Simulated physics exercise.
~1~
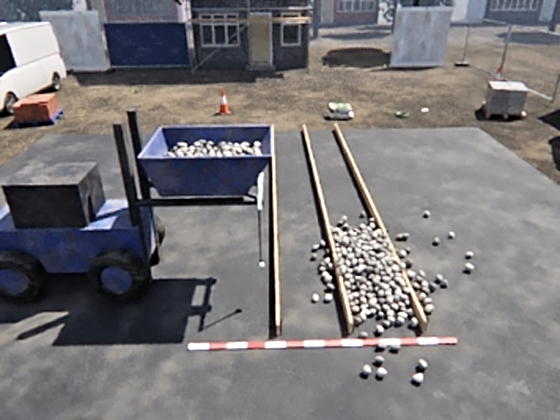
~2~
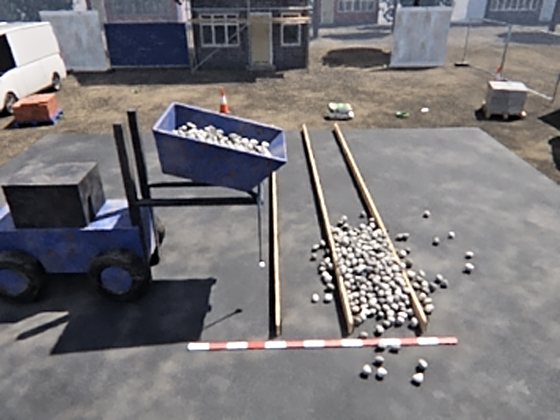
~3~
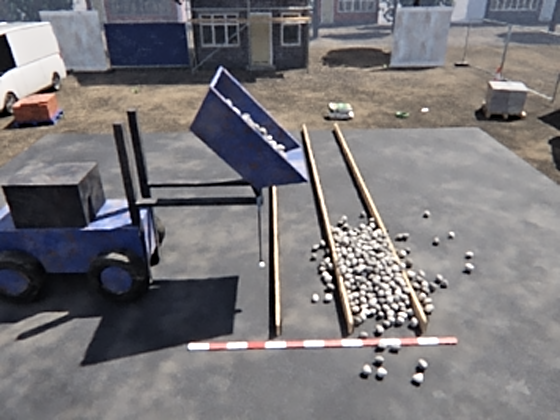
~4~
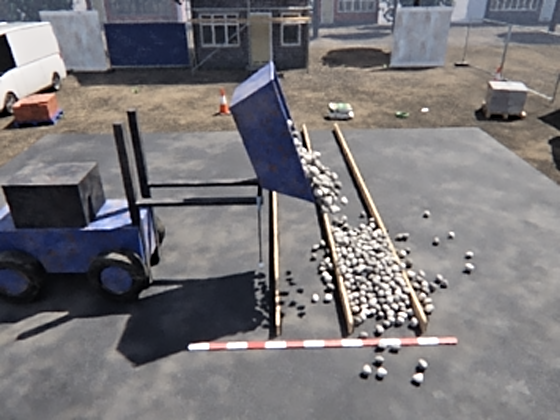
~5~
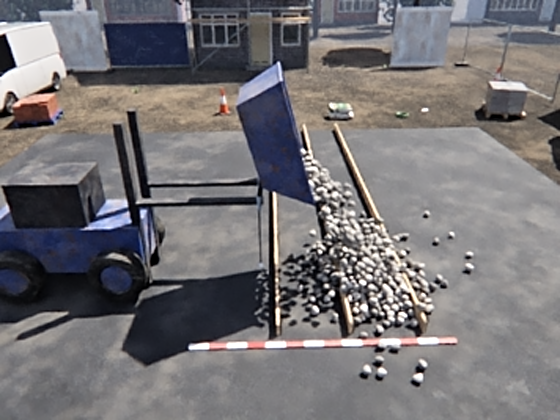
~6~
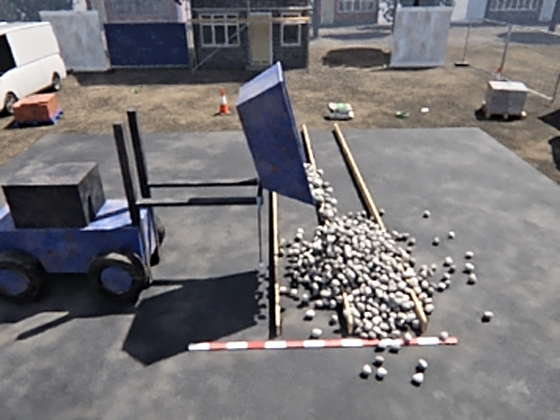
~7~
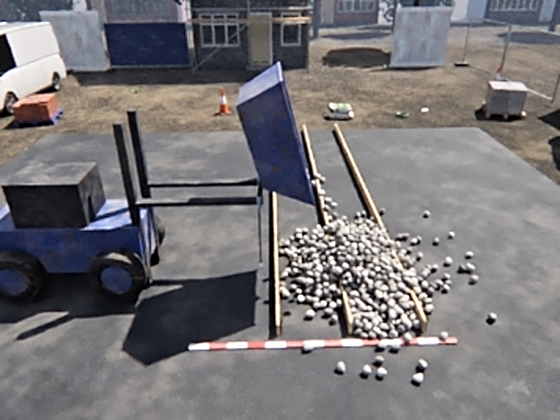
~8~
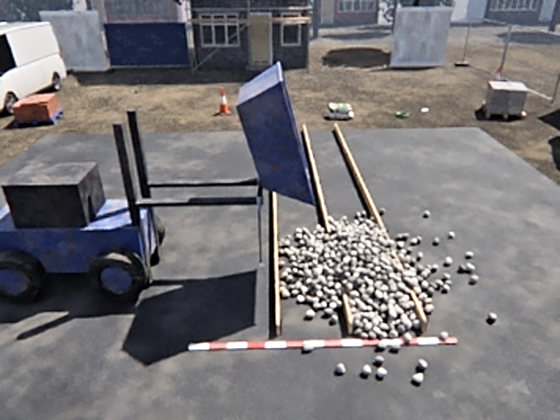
A blue fork truck stands at the left of a grey paved yard, seen from above, holding a blue skip of pale rounded stones beside three wooden boards. An earlier heap lies mostly between the right-hand boards, near a red and white striped rod, with a white van and buildings behind. The skip tips to the right, gently and then steeply, until its stones pour over its lower edge. It stops nearly upright while they spill across both bays, and a few roll past the last board. Finally the skip hangs still above a broader, settled heap.
